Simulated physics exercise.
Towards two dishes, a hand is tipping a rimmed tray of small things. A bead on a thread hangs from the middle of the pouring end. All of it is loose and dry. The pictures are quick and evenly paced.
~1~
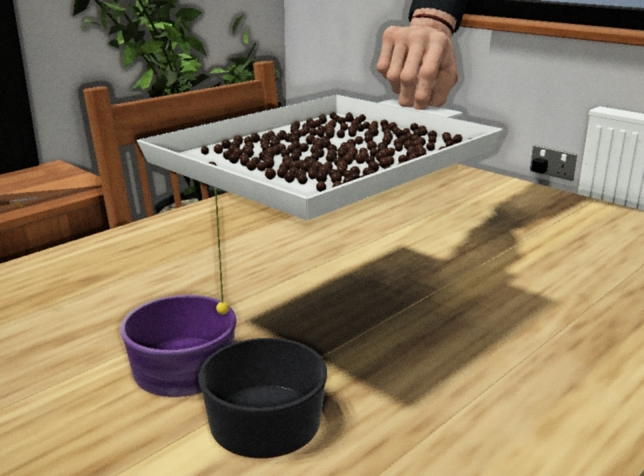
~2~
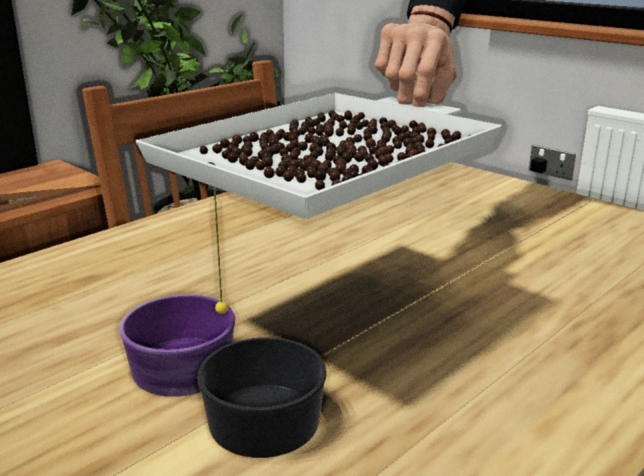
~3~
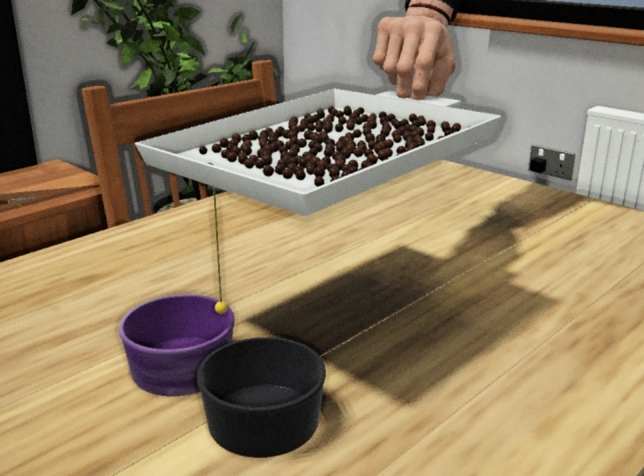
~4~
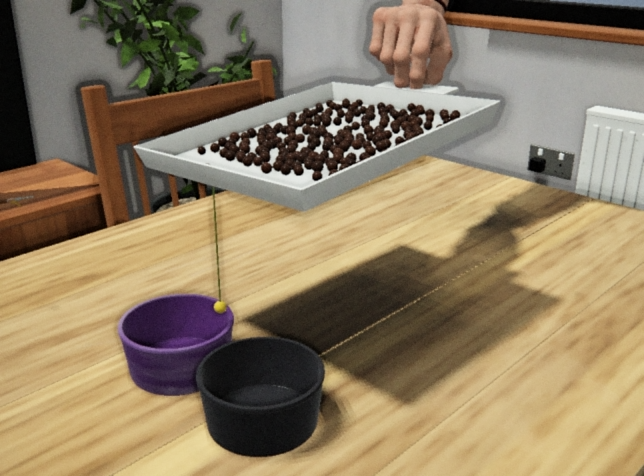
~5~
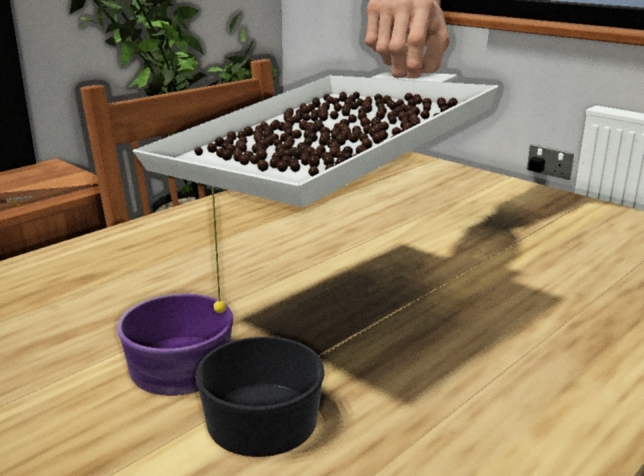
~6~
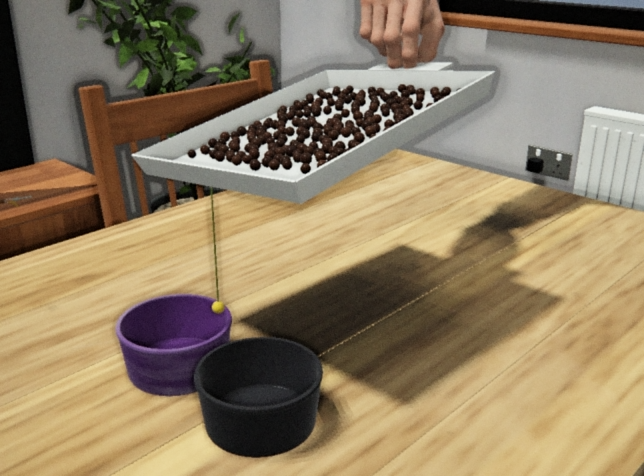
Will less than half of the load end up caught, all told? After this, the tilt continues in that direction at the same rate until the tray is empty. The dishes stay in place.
Yes. The dishes gather below half.
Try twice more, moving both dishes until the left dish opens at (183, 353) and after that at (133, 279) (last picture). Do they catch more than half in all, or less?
At place one not up to half; at place two in excess of half.
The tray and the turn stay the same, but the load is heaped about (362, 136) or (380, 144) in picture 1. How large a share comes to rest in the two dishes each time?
Try 1: 10 %; try 2: 10 %.
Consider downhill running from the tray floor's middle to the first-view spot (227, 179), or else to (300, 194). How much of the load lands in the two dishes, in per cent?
The share is 50 per cent in the first and 80 per cent in the second.
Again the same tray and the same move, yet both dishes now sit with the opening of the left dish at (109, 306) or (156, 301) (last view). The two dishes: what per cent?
The first position comes out at 50 per cent, the other at 80 per cent.
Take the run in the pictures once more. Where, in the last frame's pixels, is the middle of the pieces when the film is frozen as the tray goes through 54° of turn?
I'd mark the middle close to (193, 155).
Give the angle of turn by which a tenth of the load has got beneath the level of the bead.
Reading: Some 65°.
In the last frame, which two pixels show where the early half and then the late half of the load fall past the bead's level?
Around (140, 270) and then (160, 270).
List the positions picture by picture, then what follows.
In the first frame, corners of the pouring end near (146, 140) and (307, 194), level; middle of the load near (342, 151), chocolate balls; left dish near (134, 362); right dish near (217, 419); bead on its thread near (223, 308).
In the second frame, corners of the pouring end near (145, 140) and (306, 193), level; middle of the load near (341, 149).
In the third frame, corners of the pouring end near (144, 143) and (304, 190), tipped barely, lowest at the left corner; middle of the load near (340, 145).
In the fourth frame, corners of the pouring end near (143, 146) and (302, 185), tipped a little, lowest at the left corner; middle of the load near (338, 138).
In the fifth frame, corners of the pouring end near (142, 149) and (299, 181), tipped a little, lowest at the left corner; middle of the load near (335, 132).
In the sixth frame, corners of the pouring end near (140, 153) and (295, 178), tipped a little, lowest at the left corner; middle of the load near (328, 128), all but a few on the move; left dish near (130, 361); right dish near (212, 419).
Shortly afterwards, tray tipped steeply; all but a few on the tray; only a few outside both; only a few in the air.
Next, tray tipped right over; a little on the tray; a little in the left dish; the bulk outside both; only a few in the air.
Some moments later, tray tipped past a quarter turn; a little in the left dish; all but a few outside both.
In the end, tray tipped past a quarter turn; none at all in the right dish; a little in the left dish; all but a few outside both.
